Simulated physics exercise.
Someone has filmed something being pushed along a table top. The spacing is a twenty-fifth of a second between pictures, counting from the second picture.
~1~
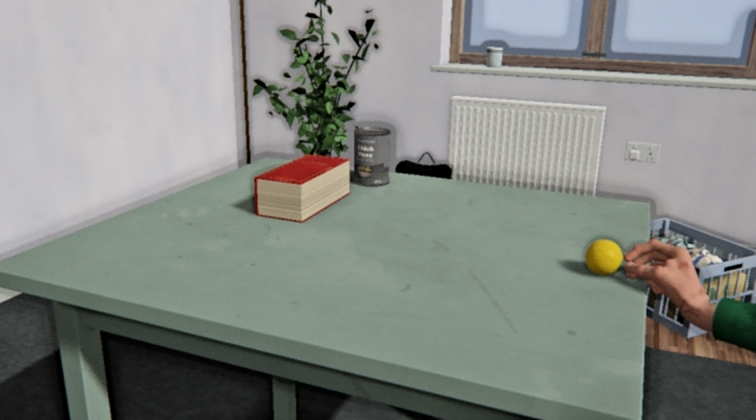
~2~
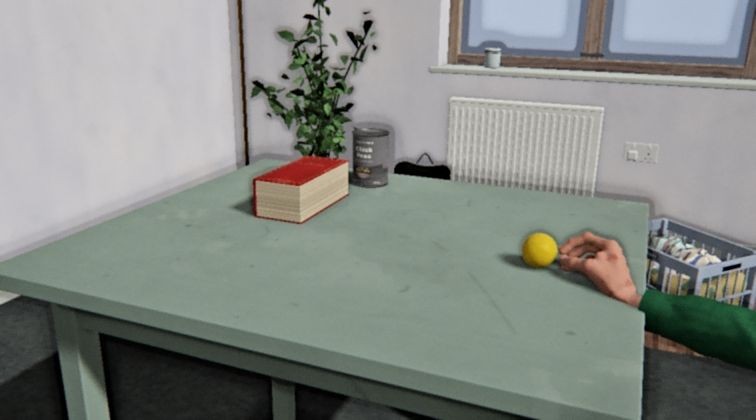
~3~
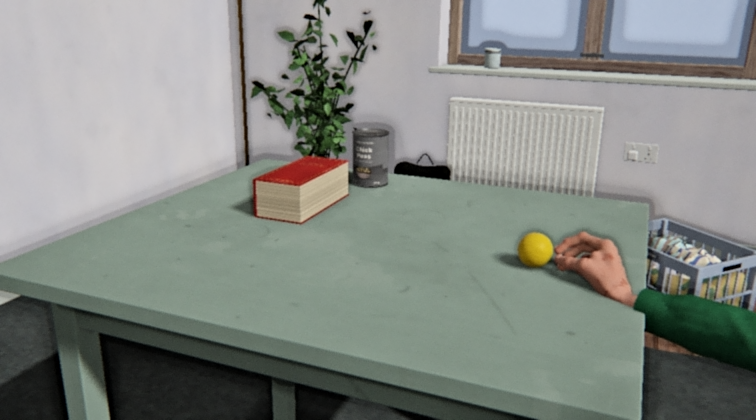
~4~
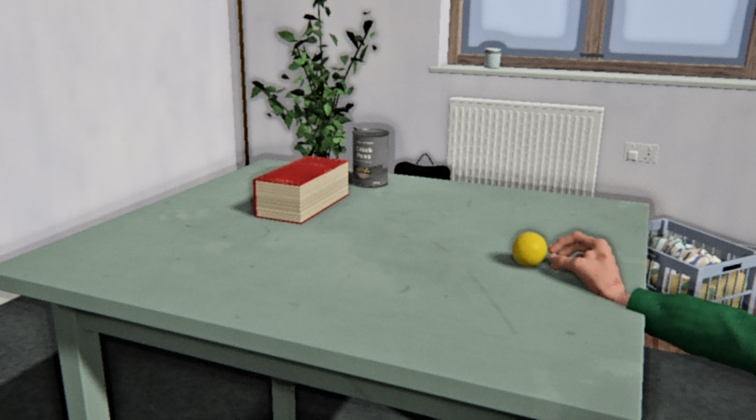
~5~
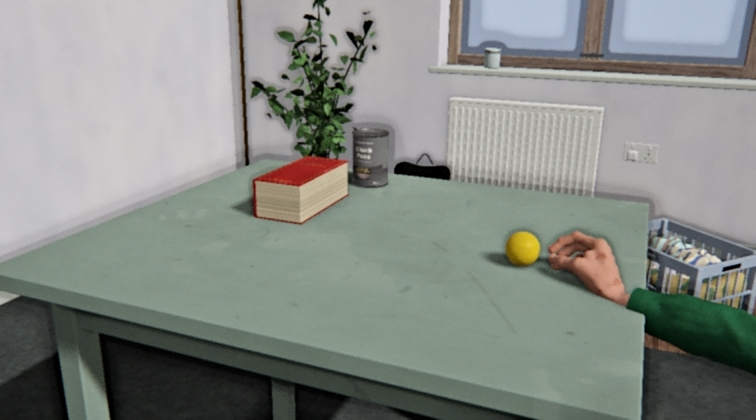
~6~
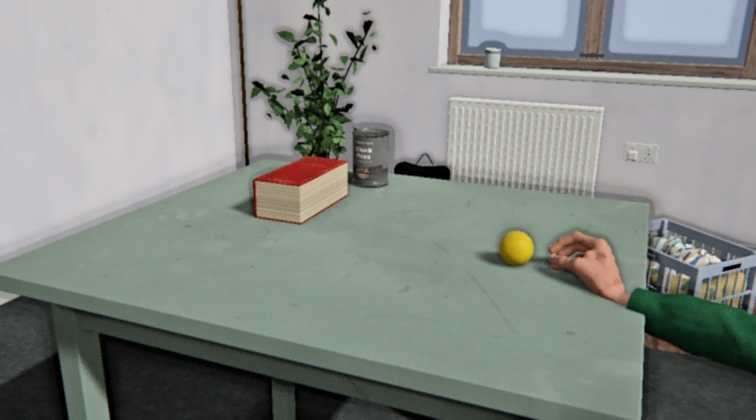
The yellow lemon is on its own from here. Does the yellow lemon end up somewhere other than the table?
No, I reckon it holds on up there in the end.
Then, 0.20 s on from there, yellow lemon shifted about its own width near (486, 245).
Then, 0.60 s on from there, yellow lemon shifted well along near (440, 239).
Then, 1.10 s on from there, yellow lemon shifted well along near (404, 236).
In the end, moved from the start, yellow lemon. At the end, from the last picture's camera, yellow lemon near (389, 234).
